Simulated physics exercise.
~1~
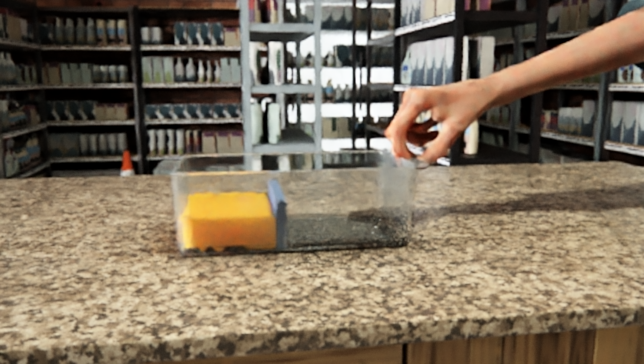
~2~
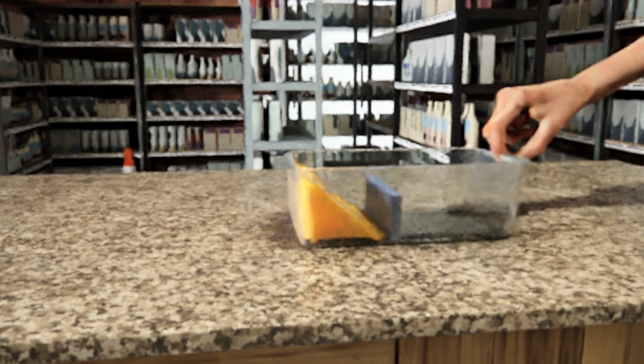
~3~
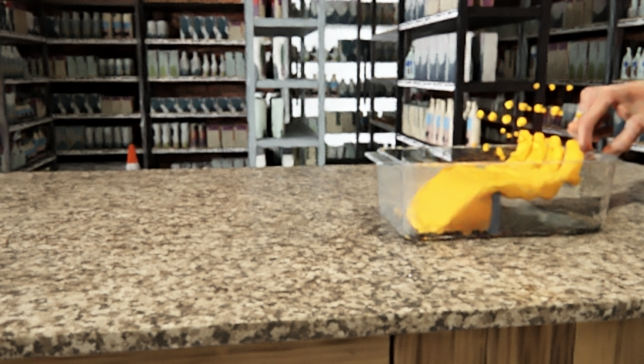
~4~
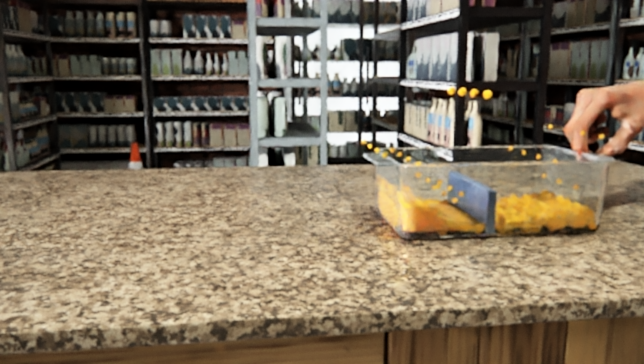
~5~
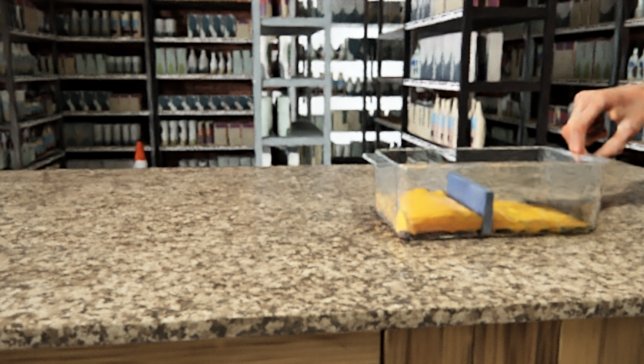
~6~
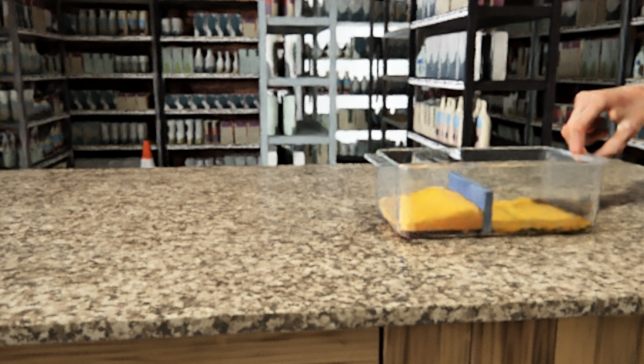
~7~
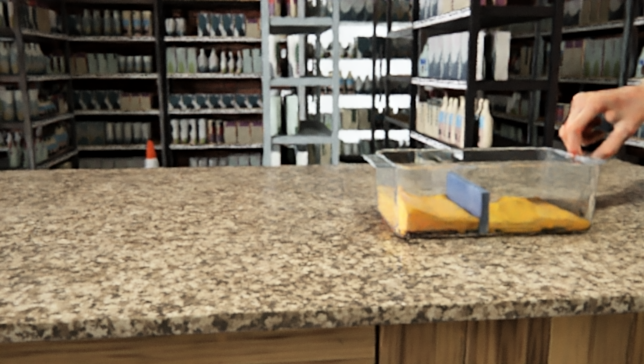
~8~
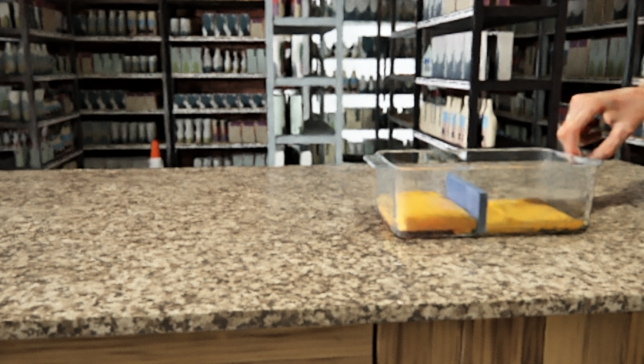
Orange liquid surging over a blue divider as a hand slides a clear box right, splashing out and settling on both sides.
